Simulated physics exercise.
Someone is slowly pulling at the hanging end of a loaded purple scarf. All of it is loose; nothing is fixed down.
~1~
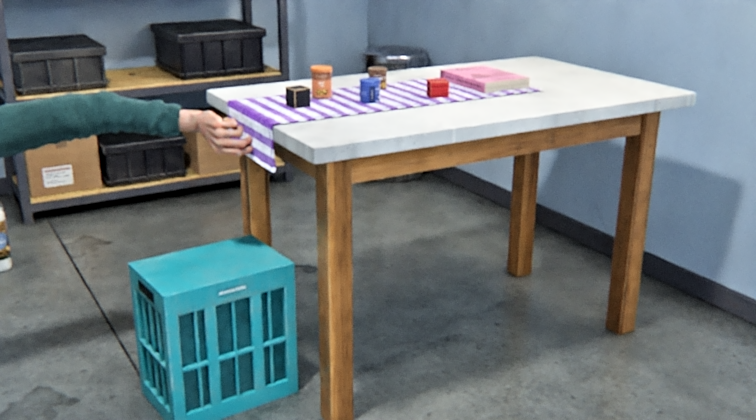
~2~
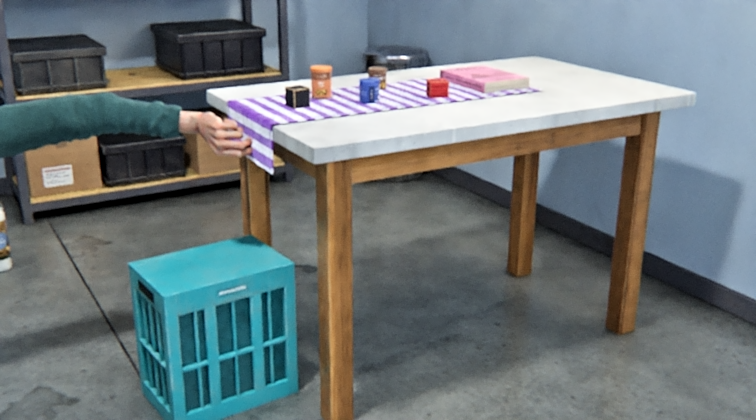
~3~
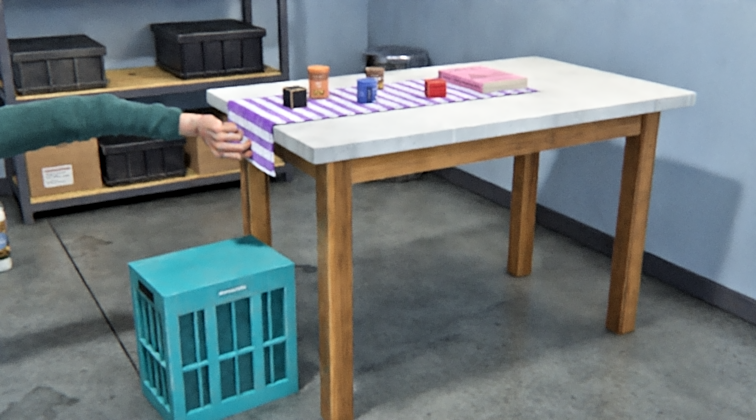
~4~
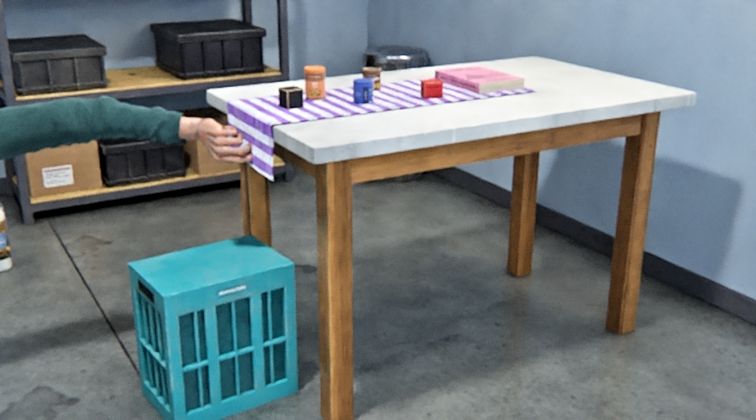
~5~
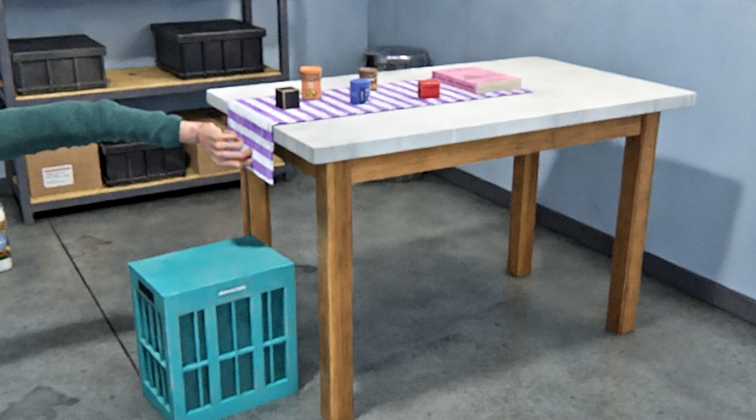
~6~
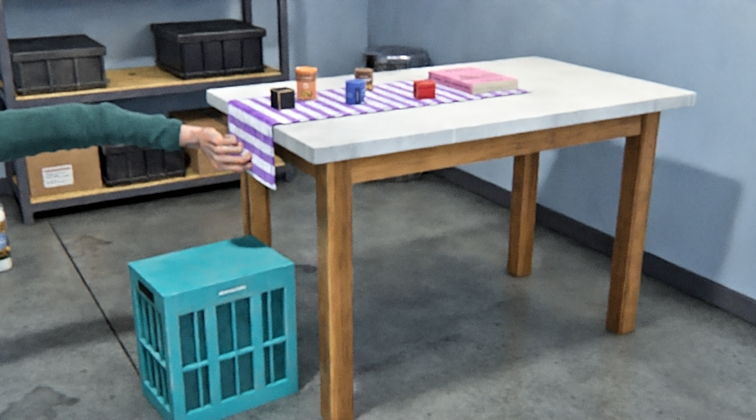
In the video, a hand in a green sleeve slowly pulls the hanging end of a purple-and-white striped scarf downward at a table's left edge, and the small cubes and pots on it shift slightly left with the cloth.
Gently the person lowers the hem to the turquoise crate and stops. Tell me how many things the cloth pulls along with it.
Exactly two go over.
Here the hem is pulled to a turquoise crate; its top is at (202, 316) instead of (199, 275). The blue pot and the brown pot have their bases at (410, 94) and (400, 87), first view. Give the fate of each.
The blue pot? Safe. The brown pot? Safe.
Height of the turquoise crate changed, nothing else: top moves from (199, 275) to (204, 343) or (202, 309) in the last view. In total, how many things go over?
Then 4 and 3.
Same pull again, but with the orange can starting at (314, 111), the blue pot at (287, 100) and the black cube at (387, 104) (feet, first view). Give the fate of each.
The orange can ends up off, the blue pot ends up off, the black cube stays put.
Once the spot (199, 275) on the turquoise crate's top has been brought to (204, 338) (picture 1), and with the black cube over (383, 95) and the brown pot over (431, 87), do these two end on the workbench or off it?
In the end the black cube is no longer on top and the brown pot is still on top.
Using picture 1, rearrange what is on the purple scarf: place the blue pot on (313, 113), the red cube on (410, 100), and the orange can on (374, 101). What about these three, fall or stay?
The blue pot is off the top, the red cube is still on top and the orange can is still on top.
Early on, hem near (252, 209); all still up.
Midway, hem near (252, 237); black cube gone.
Finally, hem on the crate; black cube and orange can gone. The workbench loses two.
